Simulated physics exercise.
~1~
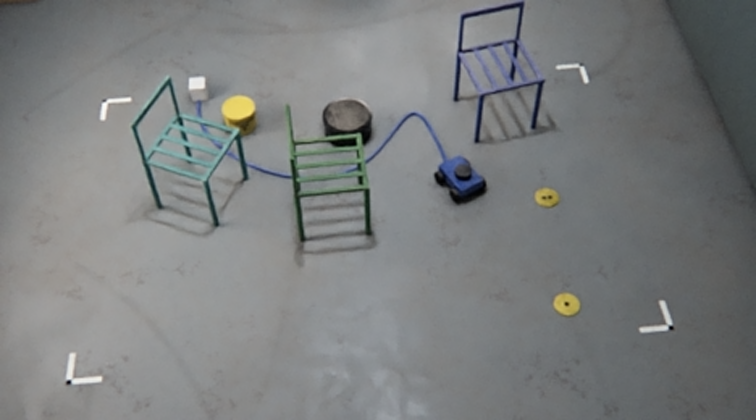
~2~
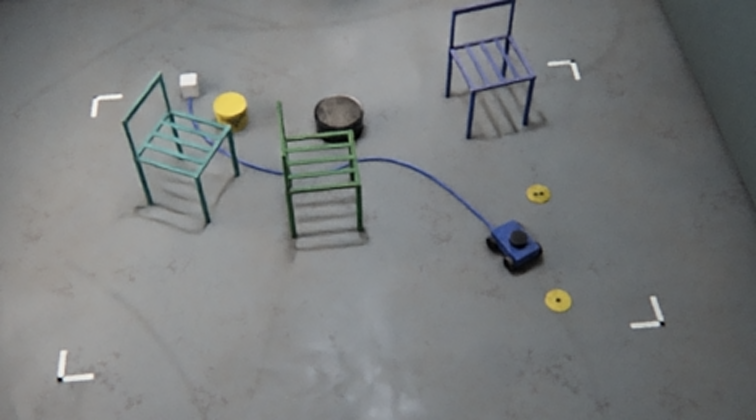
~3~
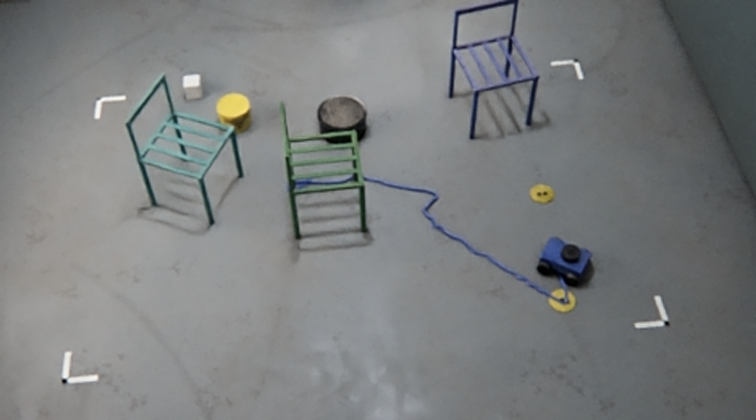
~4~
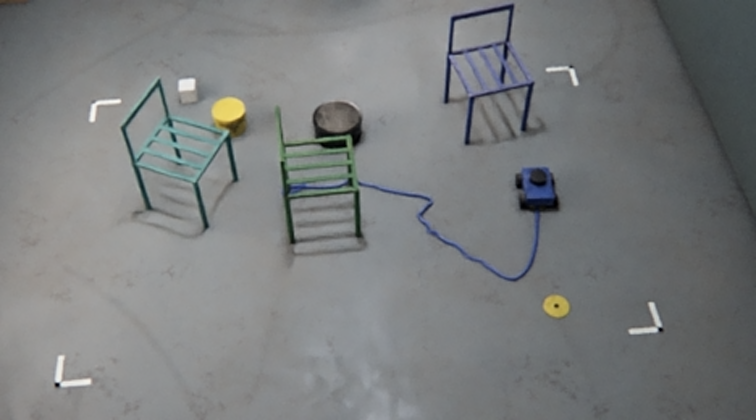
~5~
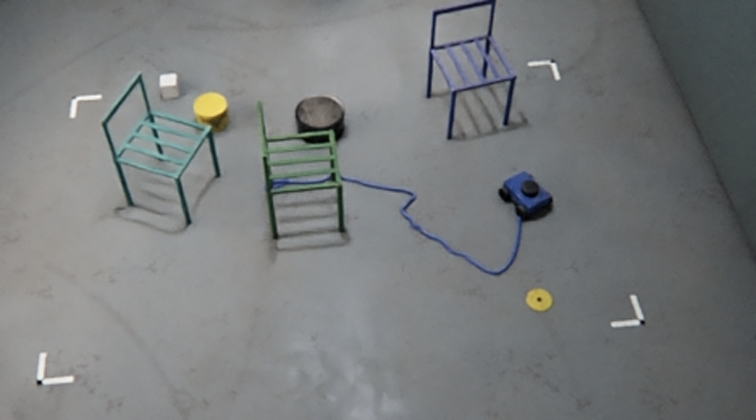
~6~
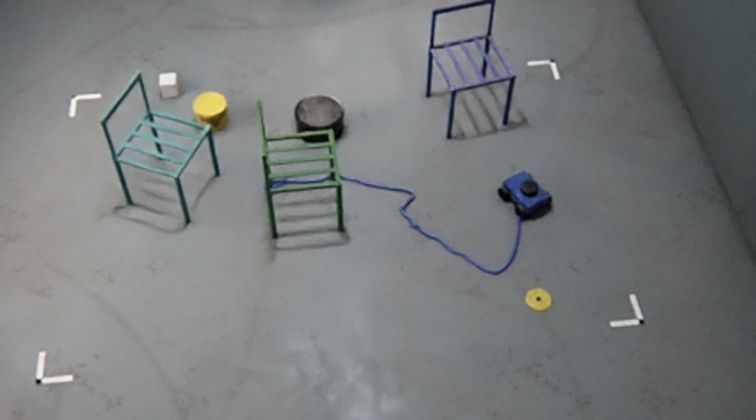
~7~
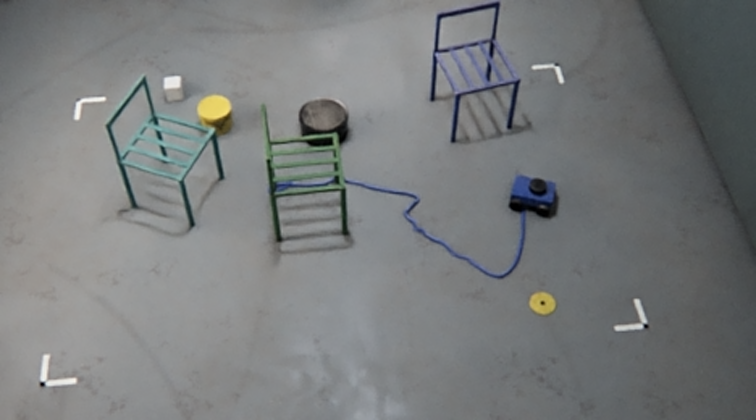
A blue cart drives right past chairs, its lead pulls free, and it stops.
